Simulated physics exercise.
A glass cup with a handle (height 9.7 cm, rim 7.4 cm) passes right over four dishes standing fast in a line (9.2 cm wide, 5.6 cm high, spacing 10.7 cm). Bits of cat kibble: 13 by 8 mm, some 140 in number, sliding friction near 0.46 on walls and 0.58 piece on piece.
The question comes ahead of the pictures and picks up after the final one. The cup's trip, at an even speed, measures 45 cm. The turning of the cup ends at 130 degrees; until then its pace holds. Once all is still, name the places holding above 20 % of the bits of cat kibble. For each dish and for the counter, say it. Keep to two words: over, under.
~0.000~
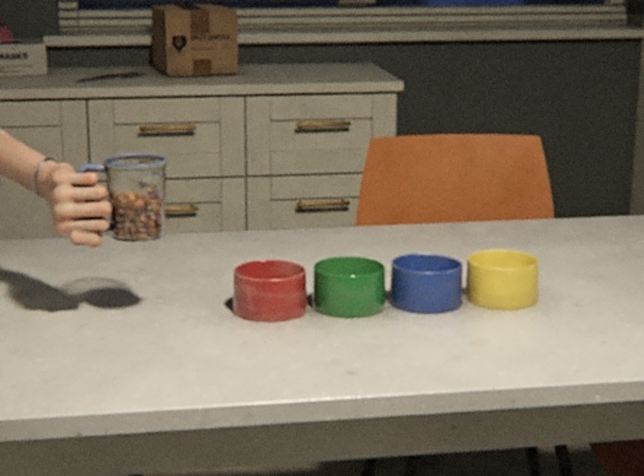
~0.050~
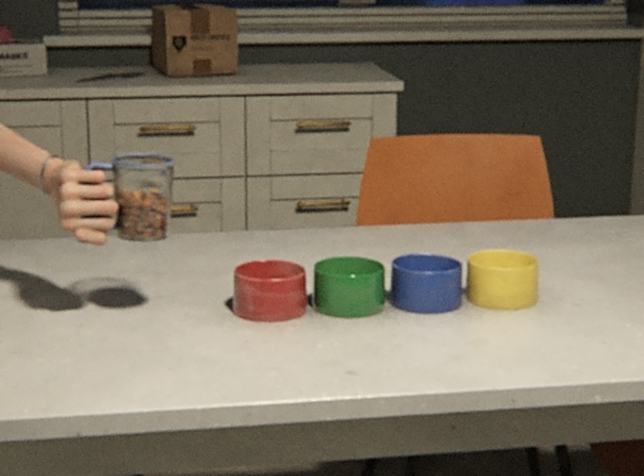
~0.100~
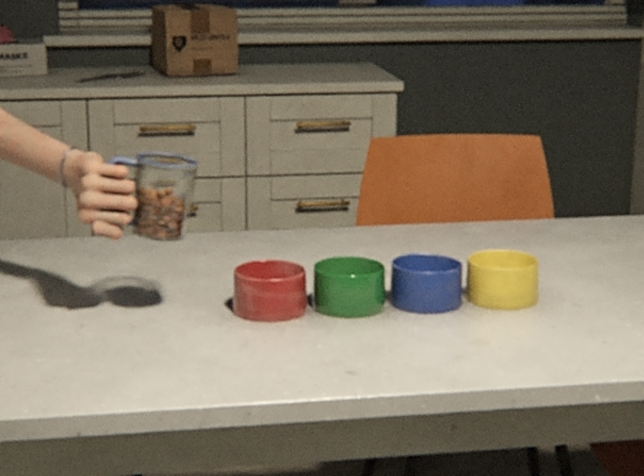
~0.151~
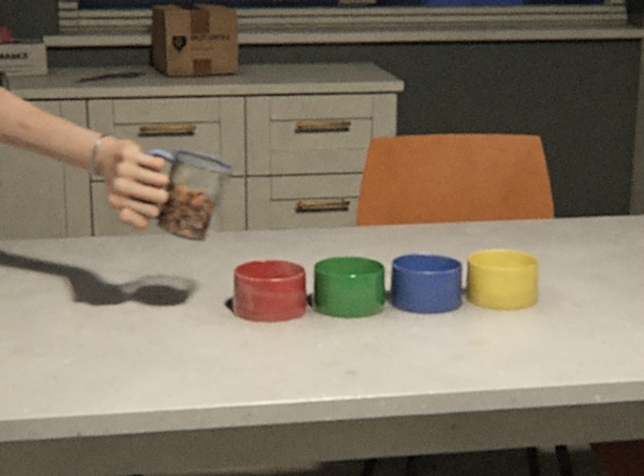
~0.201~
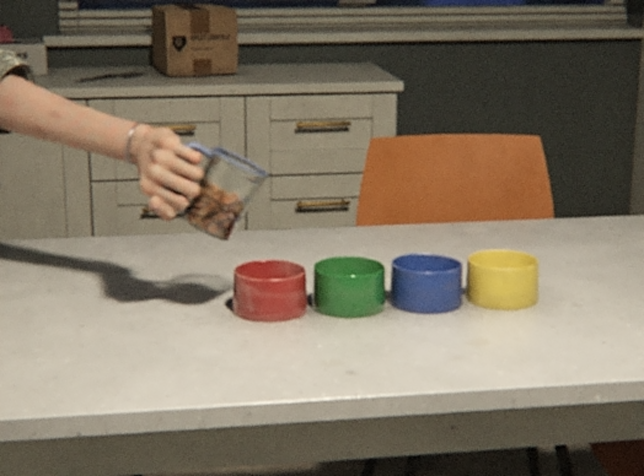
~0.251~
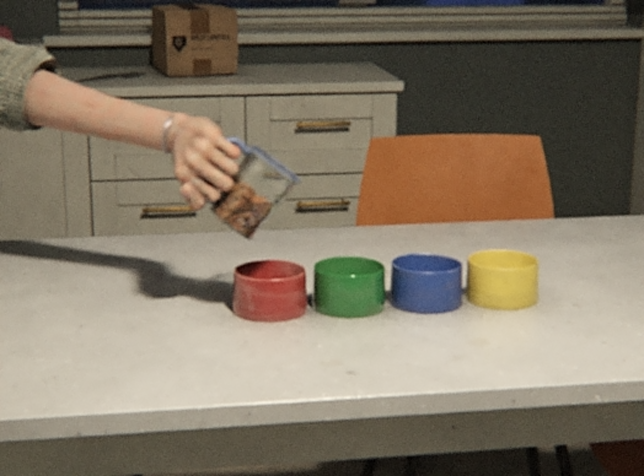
In order: Red: A fifth or less; blue: A fifth or less; green: A fifth or less; yellow: More than a fifth; counter: More than a fifth.
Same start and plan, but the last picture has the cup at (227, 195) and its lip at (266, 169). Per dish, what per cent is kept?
Final shares - red 0 %, blue 0 %, green 0 %, yellow 90 %.
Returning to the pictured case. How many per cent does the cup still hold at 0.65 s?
Some 85 per cent of the load.
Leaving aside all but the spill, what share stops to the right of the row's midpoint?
Roughly 100 %.
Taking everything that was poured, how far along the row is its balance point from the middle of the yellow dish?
8 cm to the right.
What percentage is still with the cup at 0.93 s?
About 0 percent of the load.
Then, at 0.49 s, tilt 85 degrees; cup holds 100 %.
After 0.65 s, tilt 116 degrees; cup holds 85 %, yellow 5 %.
Then, at 0.93 s, tilt 130 degrees; cup holds 0 %, yellow 50 %.
At rest (1.7 s), red 0 %, blue 0 %, green 0 %, yellow 50 %, counter 50 %.
